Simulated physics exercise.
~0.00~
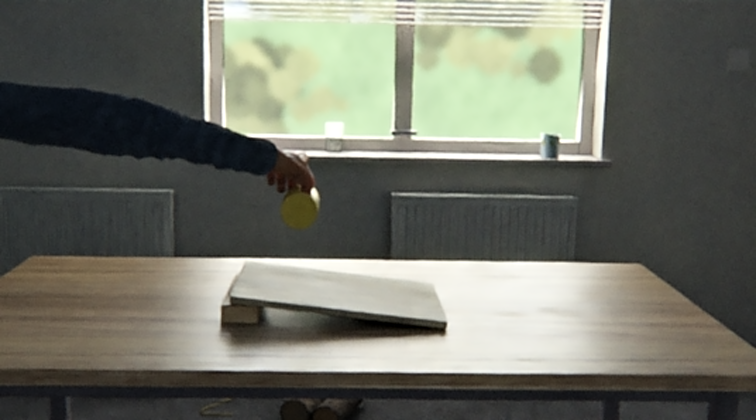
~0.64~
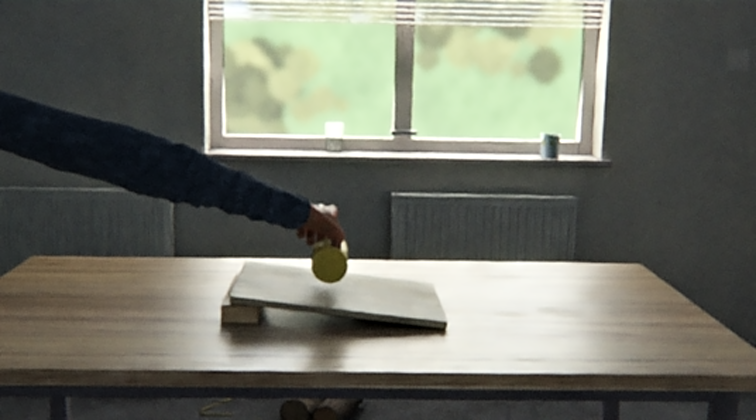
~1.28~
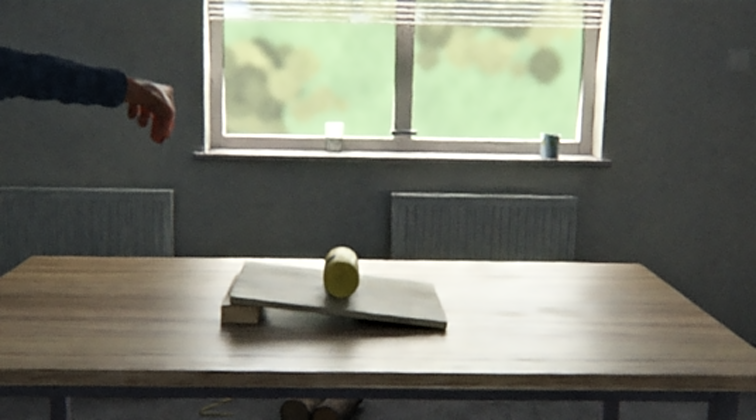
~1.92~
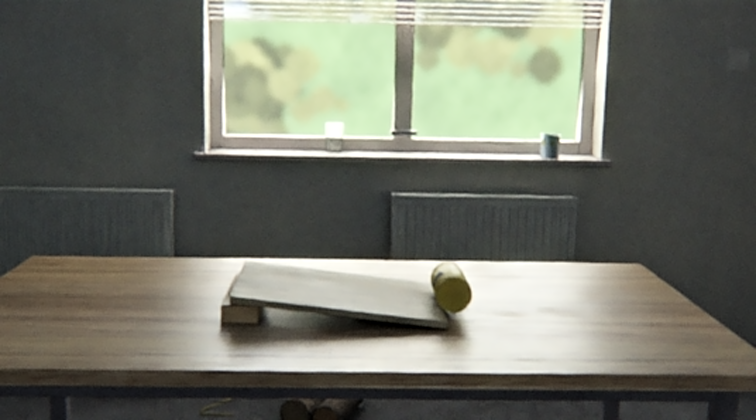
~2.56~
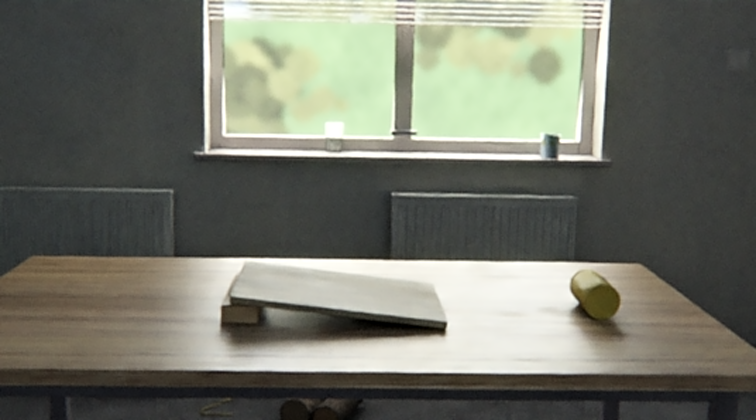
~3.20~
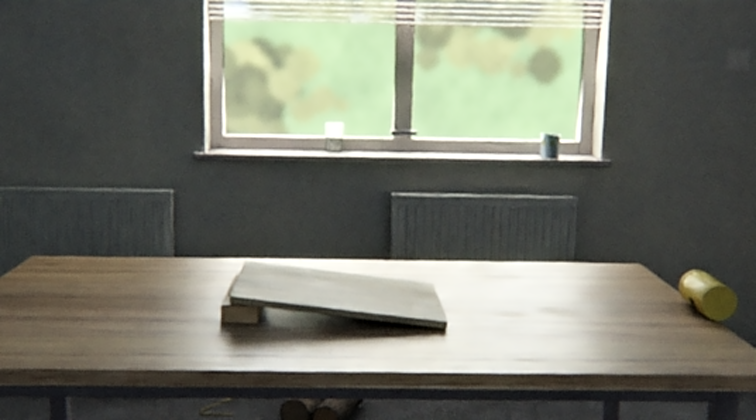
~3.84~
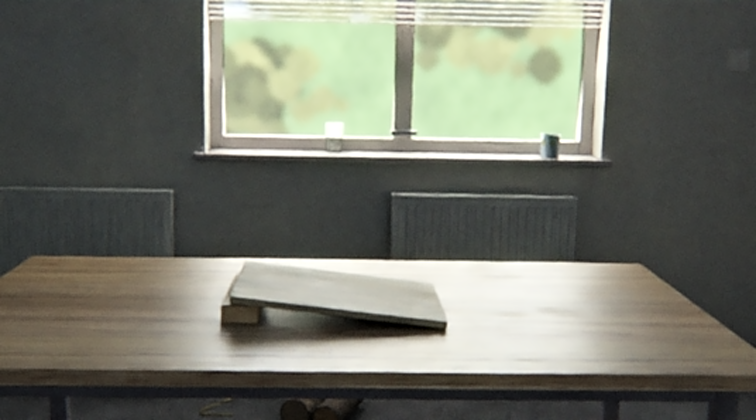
In a dim room with a bright window, a grey board slopes down to the right on a wooden table, its left end propped on a small block. A hand reaches in from the left holding a yellow jar on its side and lowers it onto the middle of the board. The hand lets go and draws back, and the jar heads down the slope. It leaves the board's lower end and keeps moving right across the tabletop. Reaching the table's right edge, it passes out of view, while the board stays in place.
